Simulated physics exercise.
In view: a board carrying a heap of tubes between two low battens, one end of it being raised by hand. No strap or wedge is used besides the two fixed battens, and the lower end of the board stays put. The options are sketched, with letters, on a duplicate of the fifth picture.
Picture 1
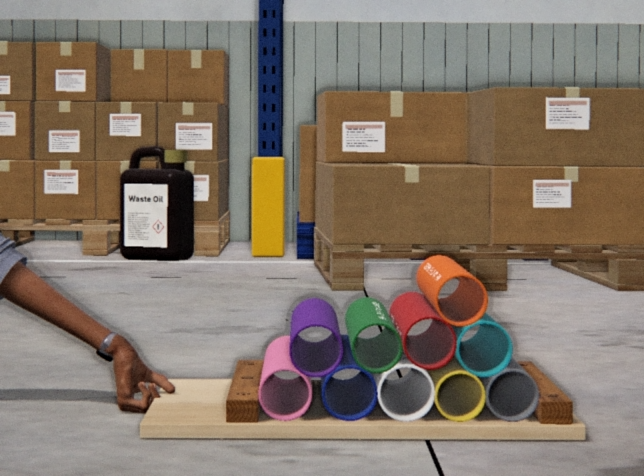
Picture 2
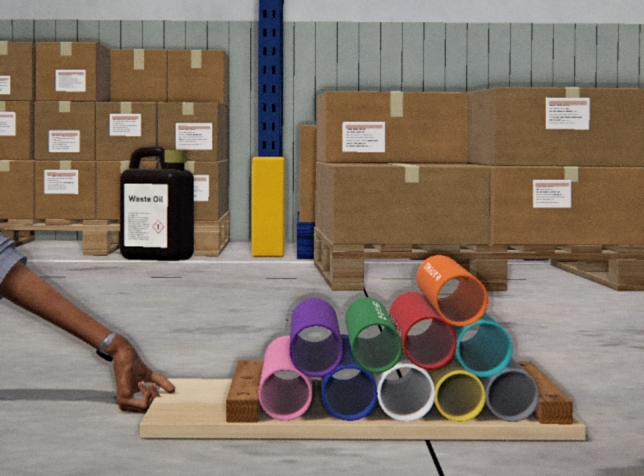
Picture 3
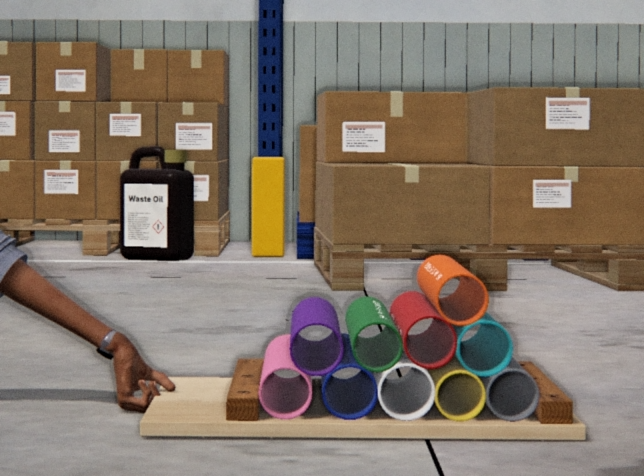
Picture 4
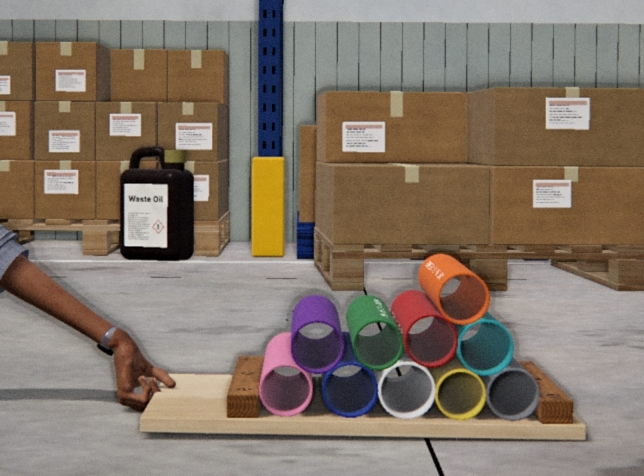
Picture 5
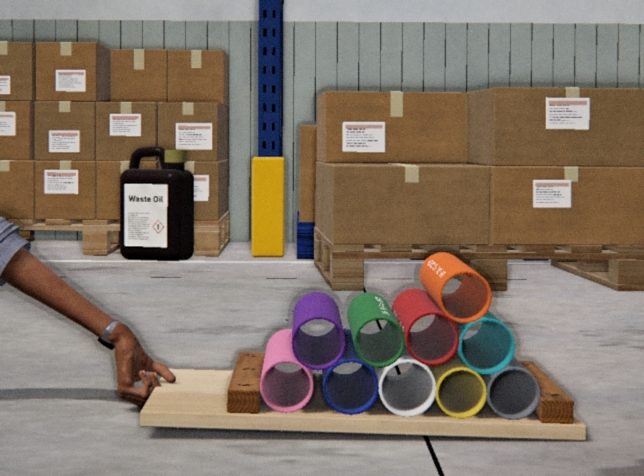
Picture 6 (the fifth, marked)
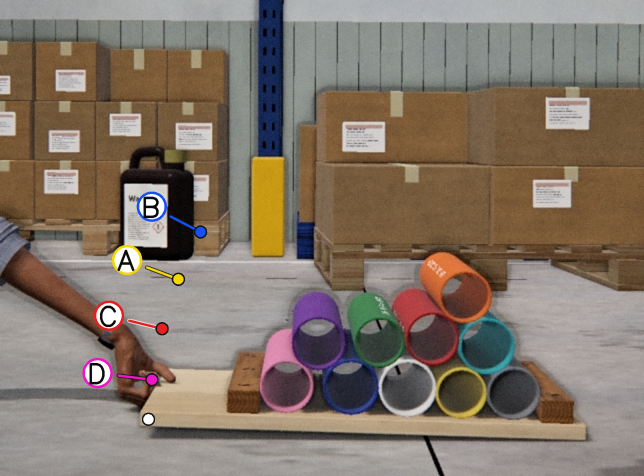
In a warehouse, seen level from the side by a still camera, cardboard boxes sit on pallets behind a black waste oil container and a yellow post. On the floor, a pale board carries stacked tubes between wooden battens: pink, blue, white, yellow and grey below, purple, green, red and turquoise above, orange on top. The hand at left, at first nearly still, slightly raises the board's left end, the tubes shifting barely with it.
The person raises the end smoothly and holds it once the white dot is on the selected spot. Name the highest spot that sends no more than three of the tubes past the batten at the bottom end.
B is the limit.
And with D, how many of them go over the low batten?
With D, none.
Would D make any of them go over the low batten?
At D: No.
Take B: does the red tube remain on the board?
The red tube: No.
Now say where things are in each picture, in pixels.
Turquoise tube (484, 349); purple tube (316, 350); red tube (430, 343), in the first picture.
Red tube (430, 343); green tube (377, 348), in the second picture.
Board (359, 396); pink tube (285, 393); white tube (407, 392), in the third picture.
Board (359, 394); pink tube (286, 390); blue tube (350, 390), in the fourth picture.
Board (359, 391); pink tube (287, 387); blue tube (351, 387), in the fifth picture.
On the marked copy, A at (179, 279); B at (201, 232); C at (162, 329); D at (152, 380); the white dot at (148, 419).
Taking B. A third of the way, board at 16°.
Two thirds of the way, board at 27°.
When it is over, board at 27°, three over the low batten (turquoise, red, orange).
As for the rest, A none over the low batten; C none over the low batten; D none over the low batten.
